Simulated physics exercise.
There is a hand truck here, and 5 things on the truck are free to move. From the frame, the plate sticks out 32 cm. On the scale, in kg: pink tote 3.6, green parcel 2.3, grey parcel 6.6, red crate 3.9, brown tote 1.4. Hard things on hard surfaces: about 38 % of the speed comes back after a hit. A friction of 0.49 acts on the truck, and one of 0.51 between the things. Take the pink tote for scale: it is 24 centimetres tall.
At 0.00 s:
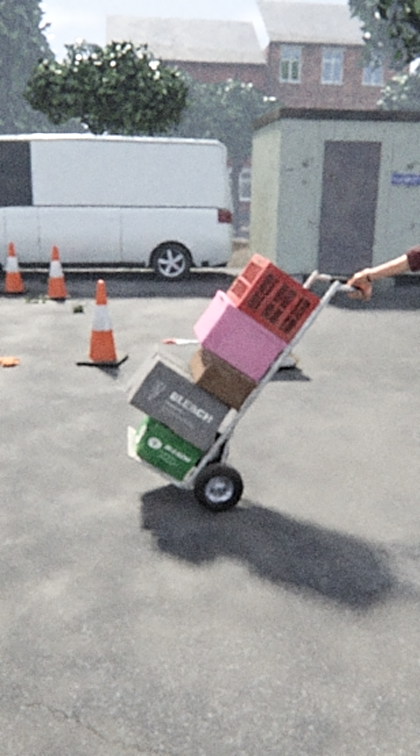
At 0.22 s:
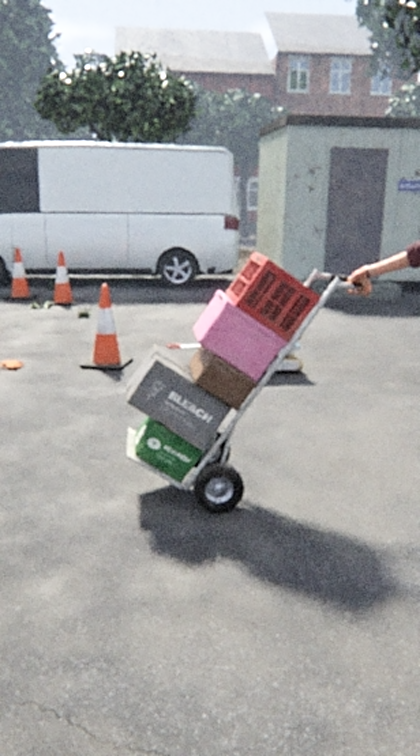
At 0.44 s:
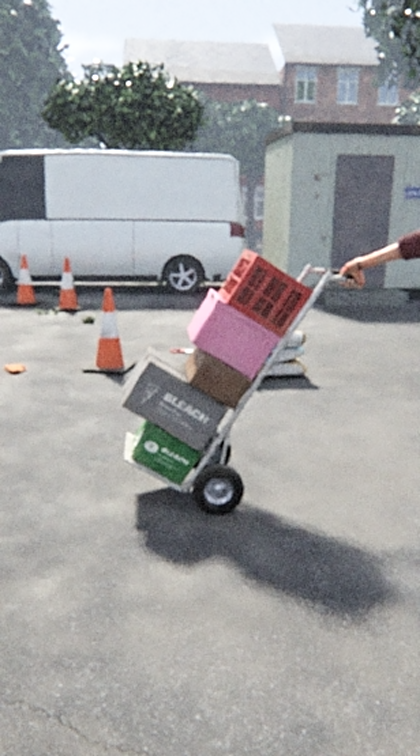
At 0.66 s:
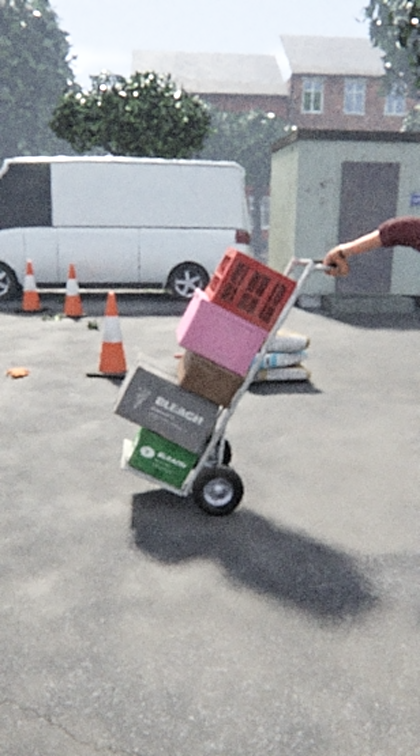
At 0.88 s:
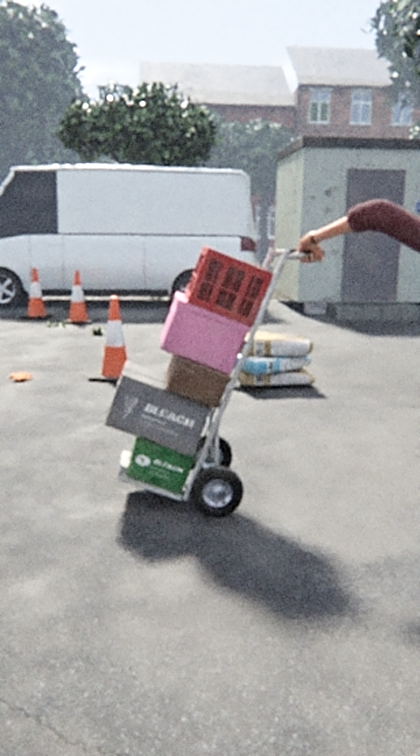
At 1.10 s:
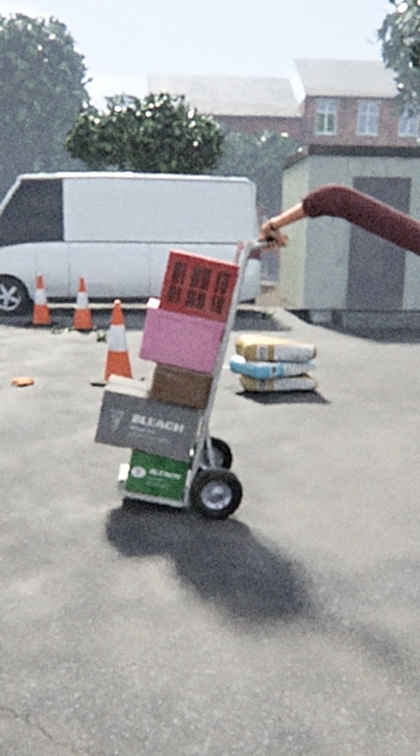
An arm at right raising a leaning hand truck stacked with five boxes and crates toward upright in a car park.
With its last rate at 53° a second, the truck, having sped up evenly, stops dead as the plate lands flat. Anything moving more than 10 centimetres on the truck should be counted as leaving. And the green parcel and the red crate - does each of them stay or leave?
Outcome: Green parcel: Out of place; red crate: Out of place.
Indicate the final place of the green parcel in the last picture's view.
Near (106, 471).
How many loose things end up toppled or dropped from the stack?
The number here is 5.
After 2.30 s, truck upright; red crate 27° off its base near (54, 303); green parcel 27° off its base near (145, 467); pink tote 27° off its base.
After 2.70 s, truck upright; pink tote, grey parcel, red crate and brown tote now dropped from the stack; green parcel 66° off its base near (121, 464).
In the end (4.0 s), dropped from the stack, pink tote, grey parcel, red crate and brown tote; toppled on the truck, green parcel. At the end, from the last picture's camera, green parcel near (106, 471).
